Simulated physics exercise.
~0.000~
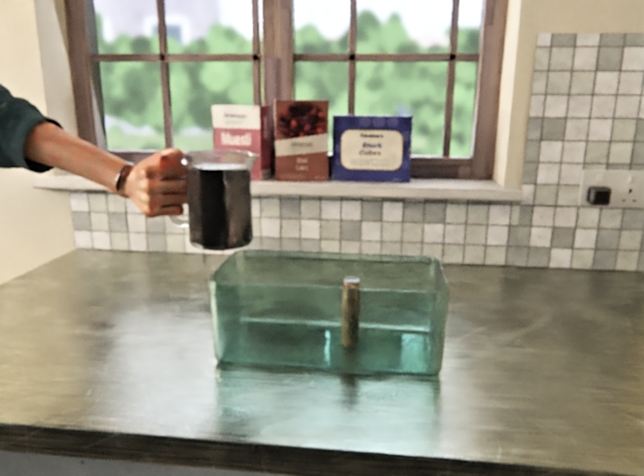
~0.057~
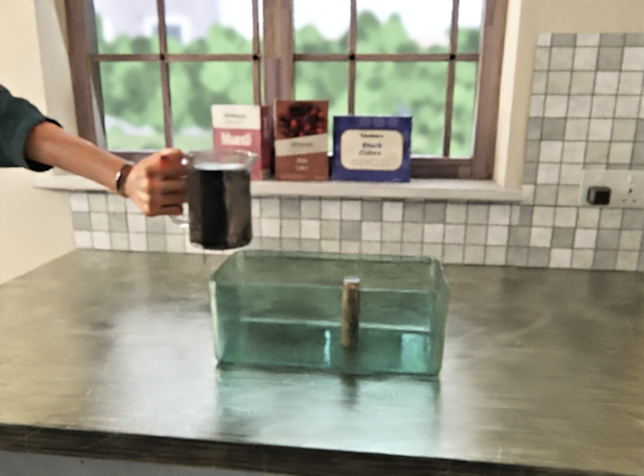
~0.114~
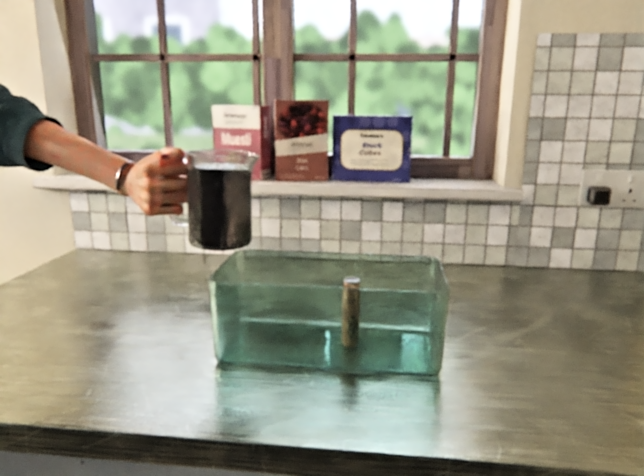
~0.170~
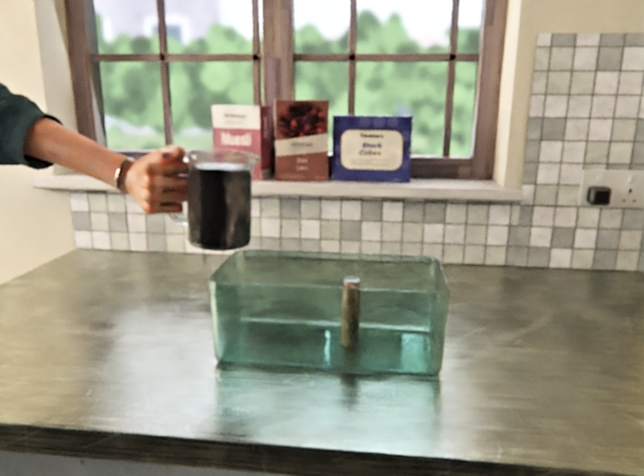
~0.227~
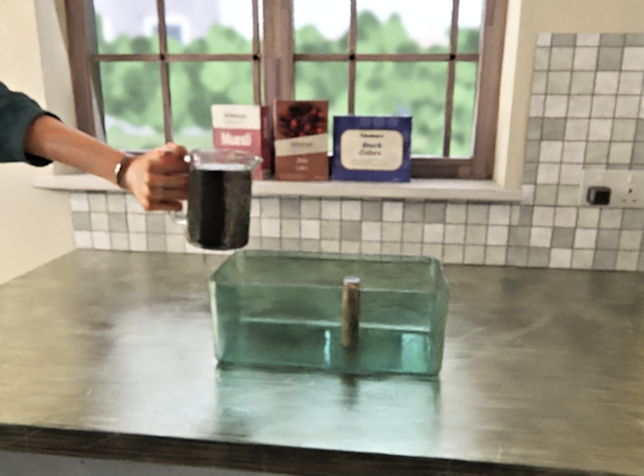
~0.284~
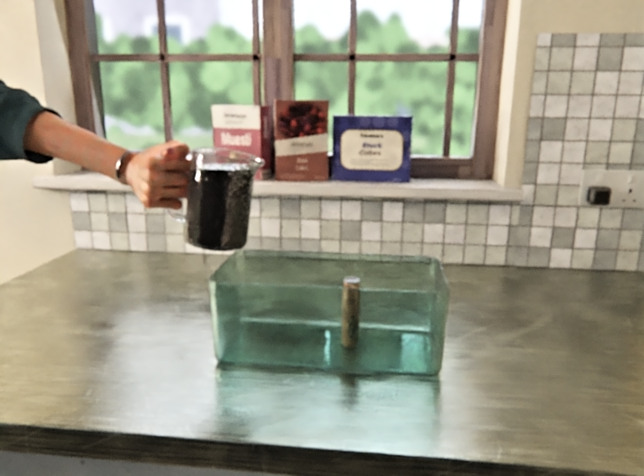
A kitchen worktop is seen from the front and slightly above, with a brown-framed window, three food boxes on its sill and grey and white tiles behind. At left, a dark-sleeved arm holds a clear pitcher of very dark liquid above a greenish glass basin in which a small brownish tin stands. The hand holds almost still, then tilts the pitcher slightly rightward, while the camera stays still.
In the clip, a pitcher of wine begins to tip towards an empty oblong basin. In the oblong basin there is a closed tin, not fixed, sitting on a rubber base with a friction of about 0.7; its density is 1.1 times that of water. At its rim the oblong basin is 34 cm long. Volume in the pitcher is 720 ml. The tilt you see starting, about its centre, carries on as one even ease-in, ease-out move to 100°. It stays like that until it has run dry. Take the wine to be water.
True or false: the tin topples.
False.
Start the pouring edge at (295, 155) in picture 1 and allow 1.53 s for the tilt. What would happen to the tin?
Result: Tin tipped over.
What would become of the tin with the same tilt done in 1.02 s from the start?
With that tilt, the tin stays on its base.
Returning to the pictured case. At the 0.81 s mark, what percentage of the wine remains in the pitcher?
I reckon about 92 in a hundred is still held.
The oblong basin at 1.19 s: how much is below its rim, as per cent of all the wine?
About 34 %.
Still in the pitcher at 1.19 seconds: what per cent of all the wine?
Roughly 52 percent remains.
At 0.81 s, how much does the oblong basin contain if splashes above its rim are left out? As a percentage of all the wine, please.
About 2 per cent.
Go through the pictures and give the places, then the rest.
Tilt 0°; pouring edge (258, 155); surface from (192, 166) to (250, 168); the oblong basin's rim runs from (223, 265) to (444, 274); the tin's top is at (352, 283), in the first frame.
Tilt 0°; pouring edge (259, 155); surface from (192, 166) to (250, 168), in the second frame.
Tilt 1°; pouring edge (260, 156); surface from (193, 166) to (250, 168), in the third frame.
Tilt 3°; pouring edge (261, 157); surface from (194, 166) to (250, 168), in the fourth frame.
Tilt 5°; pouring edge (262, 159); surface from (194, 167) to (253, 169), in the fifth frame.
Tilt 8°; pouring edge (265, 162); surface from (196, 167) to (255, 168), in the sixth frame.
Then, 0.81 s in, the tilt is 54° and 92 per cent is still to pour; the tin stands where it began.
Then, 1.19 s in, the tilt is 88° and 53 per cent is still to pour; the tin stands where it began.
Then, 1.59 s in, the tilt is 100° and 10 per cent is still to pour; the tin stands where it began.
Then, 2.03 s in, the tilt is 100° and 1 per cent is still to pour; the tin stands where it began.
Finally, the tin stands where it began.
